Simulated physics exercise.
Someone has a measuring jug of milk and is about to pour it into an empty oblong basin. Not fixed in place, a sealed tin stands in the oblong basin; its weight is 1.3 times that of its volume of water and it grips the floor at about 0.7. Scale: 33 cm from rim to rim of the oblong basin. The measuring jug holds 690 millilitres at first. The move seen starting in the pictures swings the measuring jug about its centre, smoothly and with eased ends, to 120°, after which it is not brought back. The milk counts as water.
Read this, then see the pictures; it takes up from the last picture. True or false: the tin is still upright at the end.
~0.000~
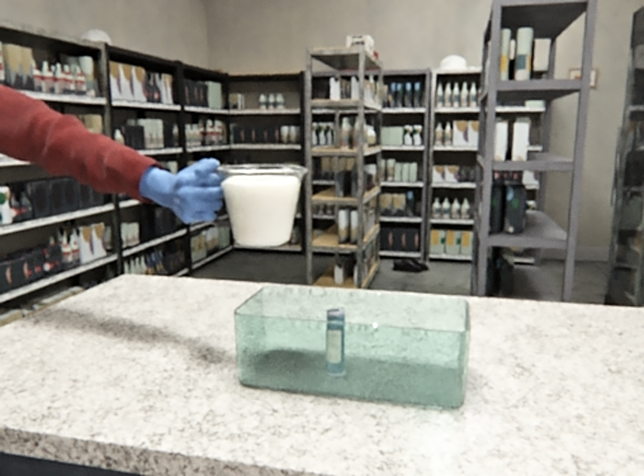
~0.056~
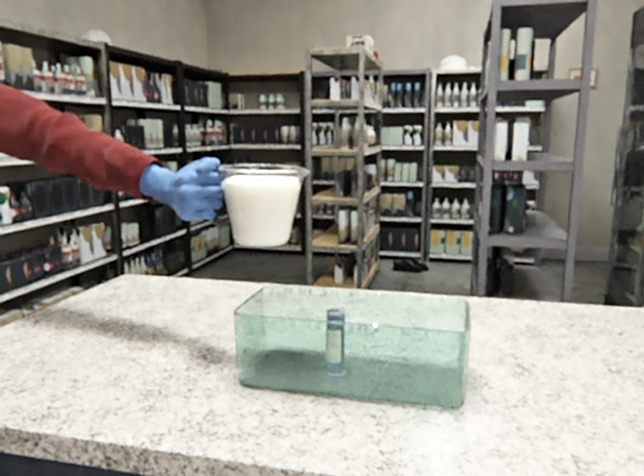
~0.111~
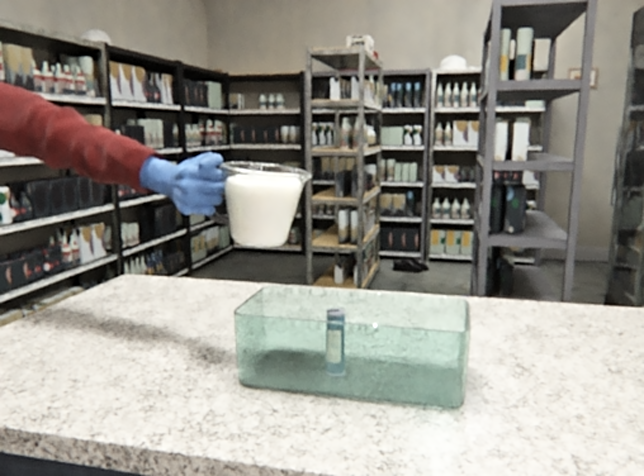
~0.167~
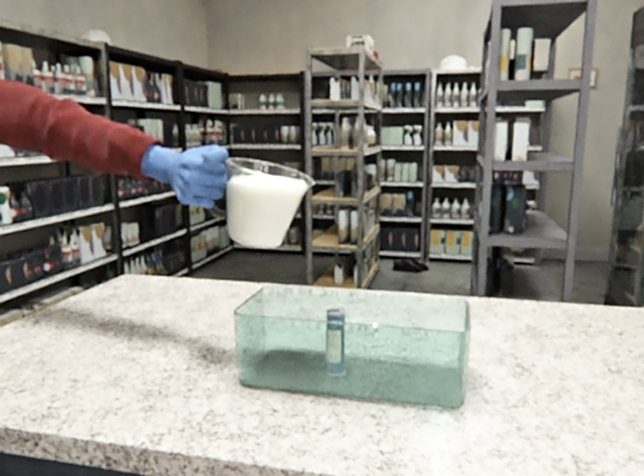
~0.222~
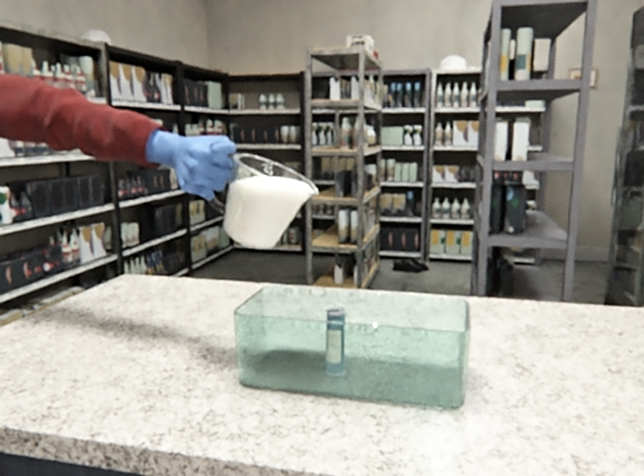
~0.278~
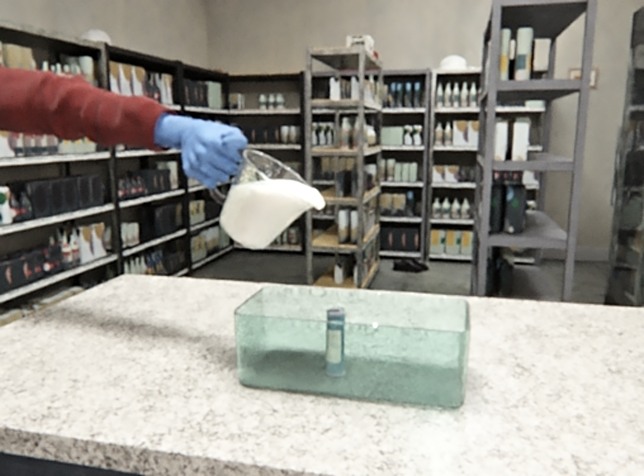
False.
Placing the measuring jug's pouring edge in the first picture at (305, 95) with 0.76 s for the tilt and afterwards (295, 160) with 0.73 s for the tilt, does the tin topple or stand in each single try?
Trial 1 - tin stays standing; trial 2 - tin tips.
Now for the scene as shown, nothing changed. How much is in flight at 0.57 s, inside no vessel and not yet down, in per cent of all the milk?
My guess is roughly 30 %.
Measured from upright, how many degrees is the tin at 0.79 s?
Tilt: Around 0°.
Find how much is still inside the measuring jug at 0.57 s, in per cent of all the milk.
Still held: Roughly 32 % of the total.
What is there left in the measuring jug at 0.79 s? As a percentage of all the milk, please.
1 %.
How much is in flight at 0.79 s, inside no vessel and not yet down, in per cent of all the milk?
4 per cent or so.
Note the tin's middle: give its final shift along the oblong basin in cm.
Shift of tin centre: Approx. 8.0 cm.
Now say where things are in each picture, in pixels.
In the first picture, tilt 0°; pouring edge (307, 170); surface from (228, 178) to (299, 180); the oblong basin's rim runs from (249, 300) to (469, 316); the tin's top is at (336, 315).
In the second picture, tilt 2°; pouring edge (308, 172); surface from (228, 178) to (300, 181).
In the third picture, tilt 6°; pouring edge (311, 176); surface from (231, 177) to (301, 182).
In the fourth picture, tilt 14°; pouring edge (314, 183); surface from (233, 178) to (306, 185).
In the fifth picture, tilt 24°; pouring edge (317, 193); surface from (236, 181) to (314, 188).
In the sixth picture, tilt 35°; pouring edge (319, 205); surface from (236, 189) to (313, 195); 3 per cent is over the edge.
After 0.57 s the tilt is 103° and 32 per cent is still to pour; the tin stands where it began.
After 0.79 s the tilt is 120° and 1 per cent is still to pour; the tin stands 2 cm from where it began.
After 1.01 s the tilt is 120° and 0 per cent is still to pour; the tin leans 48°.
After 1.26 s the tilt is 120° and 0 per cent is still to pour; the tin lies on its side.
In the end the tin lies on its side.
